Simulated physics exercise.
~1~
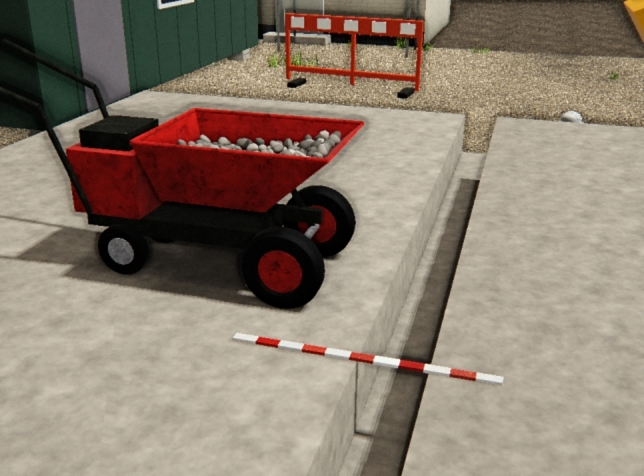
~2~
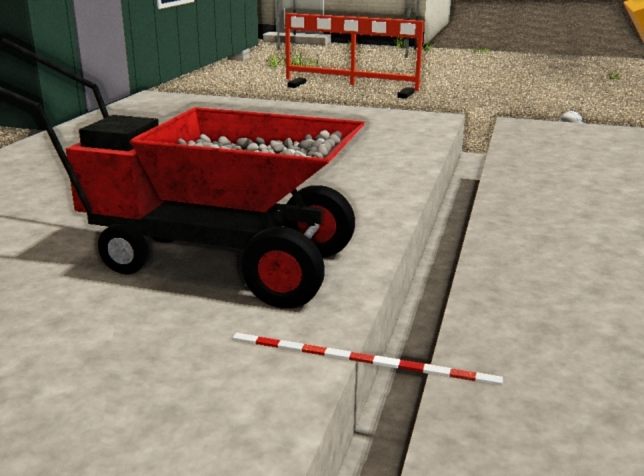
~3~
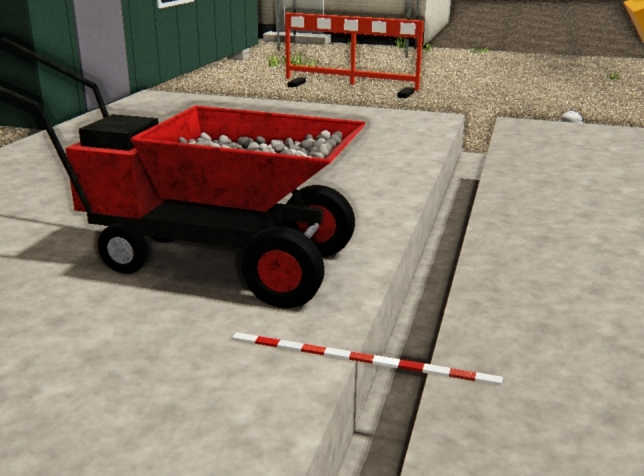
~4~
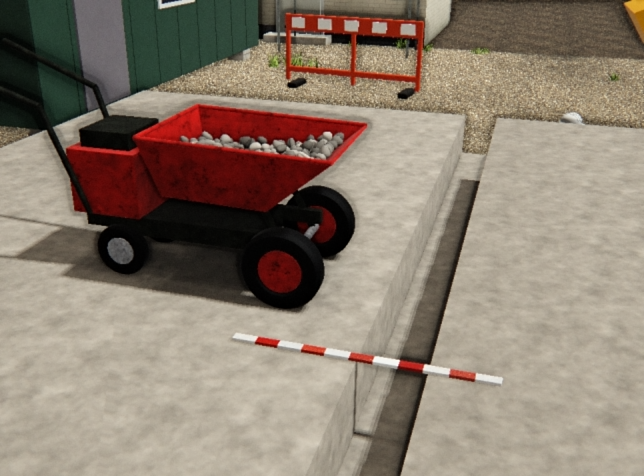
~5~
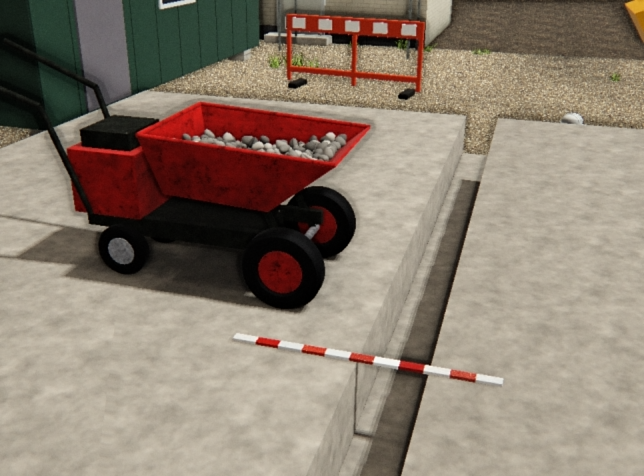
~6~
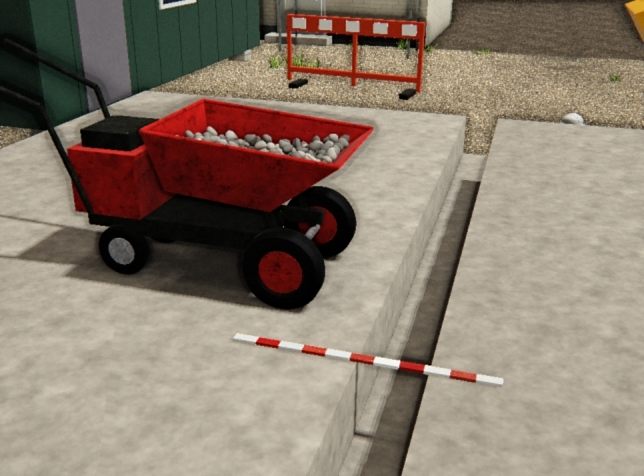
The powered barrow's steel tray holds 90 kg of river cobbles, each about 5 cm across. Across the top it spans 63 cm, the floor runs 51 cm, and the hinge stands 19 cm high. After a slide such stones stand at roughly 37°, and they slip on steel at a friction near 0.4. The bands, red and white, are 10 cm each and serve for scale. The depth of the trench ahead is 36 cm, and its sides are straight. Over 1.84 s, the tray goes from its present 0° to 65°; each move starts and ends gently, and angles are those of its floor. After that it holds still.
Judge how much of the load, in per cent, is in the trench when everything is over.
I judge it at about 41 per cent.
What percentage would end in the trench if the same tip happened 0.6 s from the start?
Something close to 20 per cent.
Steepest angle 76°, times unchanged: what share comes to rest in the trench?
It would be near 50 per cent.
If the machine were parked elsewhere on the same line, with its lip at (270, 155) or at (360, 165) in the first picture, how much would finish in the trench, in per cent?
First some 100, then 10 per cent.
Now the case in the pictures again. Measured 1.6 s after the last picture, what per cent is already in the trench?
By that moment, roughly 20 per cent of the load.
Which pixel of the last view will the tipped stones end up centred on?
Roughly at pixel (469, 299).
Then, 1.1 s after the last picture the floor is at 55°, 100 % in the tray; the foremost stones are at (409, 229).
Then, 1.6 s after the last picture the floor is at 65°, 53 % in the tray, 18 % in the trench, 29 % past the trench; the foremost stones are at (514, 314).
Then, 2.0 s after the last picture the floor is at 65°, 16 % in the tray, 29 % in the trench, 55 % past the trench; the foremost stones are at (594, 301).
Then, 3.9 s after the last picture the floor is at 65°, 0 % in the tray, 41 % in the trench, 59 % past the trench; the foremost stones are at (640, 303).
